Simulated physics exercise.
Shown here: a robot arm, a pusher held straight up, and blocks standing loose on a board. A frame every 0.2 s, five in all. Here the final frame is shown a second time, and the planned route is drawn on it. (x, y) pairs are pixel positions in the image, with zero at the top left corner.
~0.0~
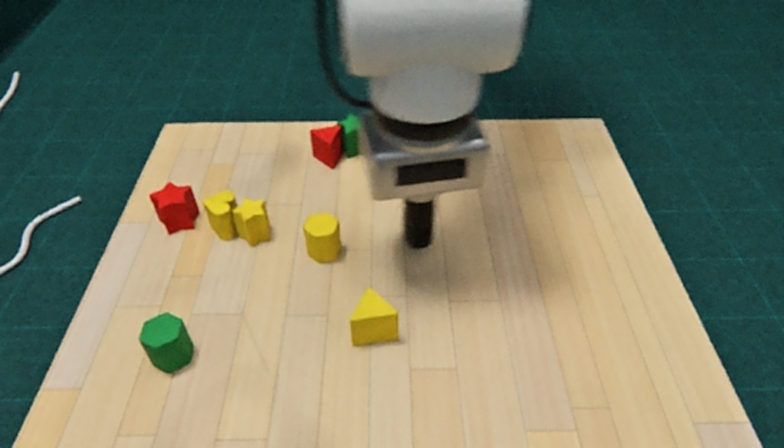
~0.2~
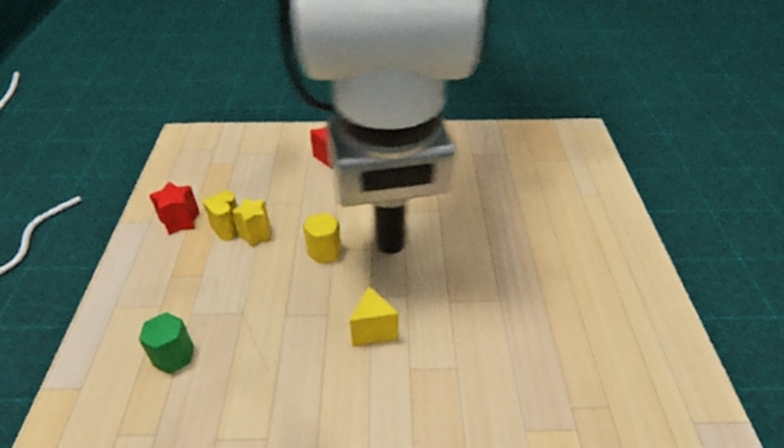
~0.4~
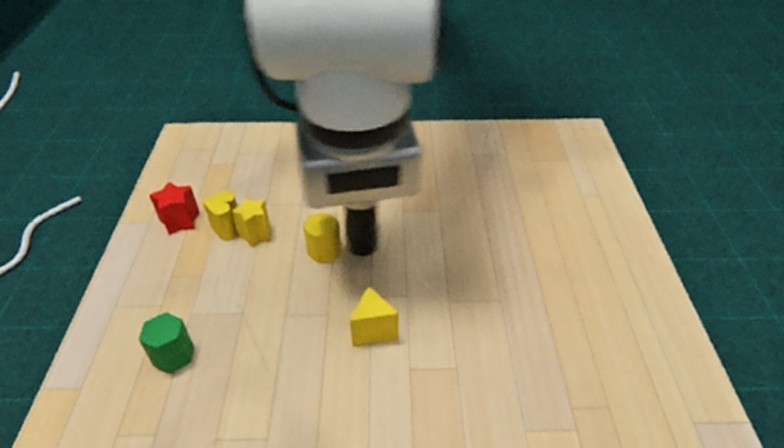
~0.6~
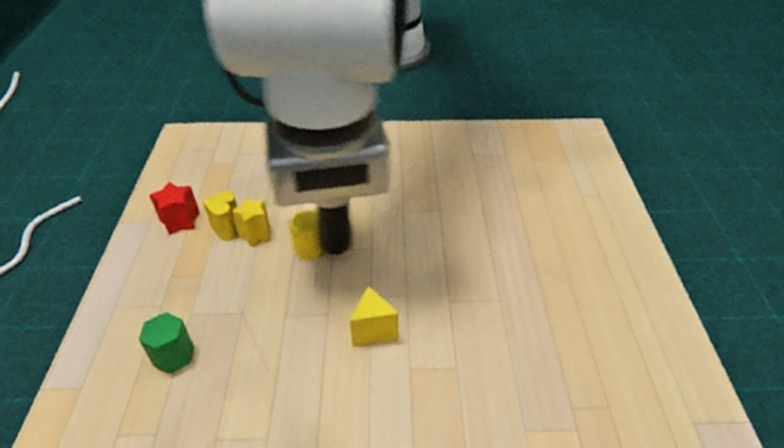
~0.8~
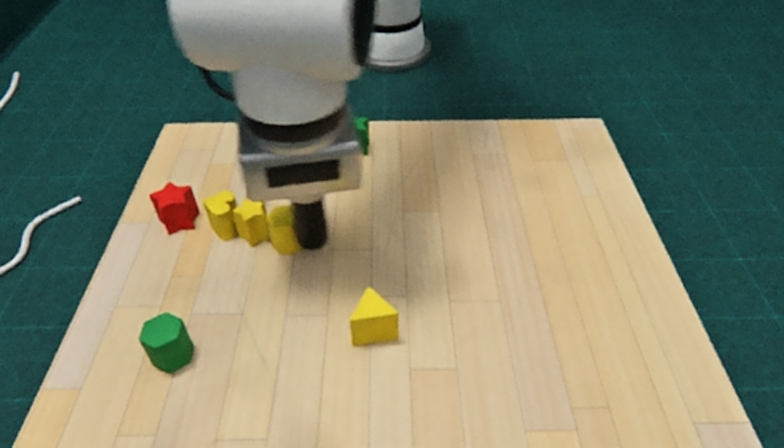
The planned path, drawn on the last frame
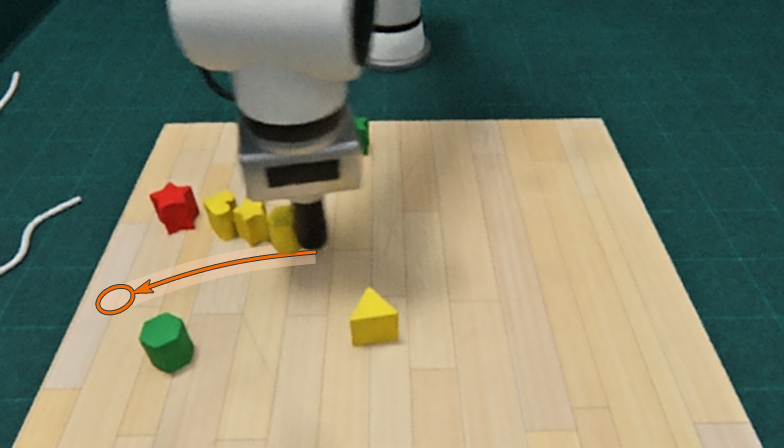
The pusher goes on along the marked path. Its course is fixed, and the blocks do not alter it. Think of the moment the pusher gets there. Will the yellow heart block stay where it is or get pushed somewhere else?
It ends up somewhere else.
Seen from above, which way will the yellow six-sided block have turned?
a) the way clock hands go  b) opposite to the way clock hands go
a
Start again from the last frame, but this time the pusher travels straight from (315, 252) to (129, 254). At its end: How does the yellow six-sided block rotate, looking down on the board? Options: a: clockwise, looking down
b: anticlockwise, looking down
The one that fits is a, clockwise, looking down.
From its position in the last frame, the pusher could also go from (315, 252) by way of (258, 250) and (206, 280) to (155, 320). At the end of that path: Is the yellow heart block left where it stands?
No, that is not what happens.
The drawn path runs from (315, 252) over (218, 266) to (116, 299).
The first path, step by step. One third of the way, pusher at (245, 248); yellow heart block at (209, 199); yellow star block at (236, 196), turned 25° anticlockwise; yellow six-sided block at (255, 208), turned 45° clockwise.
Two thirds of the way, pusher at (179, 263); yellow heart block at (209, 199); yellow star block at (236, 196), turned 25° anticlockwise; yellow six-sided block at (255, 208), turned 45° clockwise.
At the end, pusher at (109, 287); red star block not moved; yellow heart block at (209, 199); yellow star block at (236, 196), turned 25° anticlockwise; yellow six-sided block at (255, 208), turned 45° clockwise.
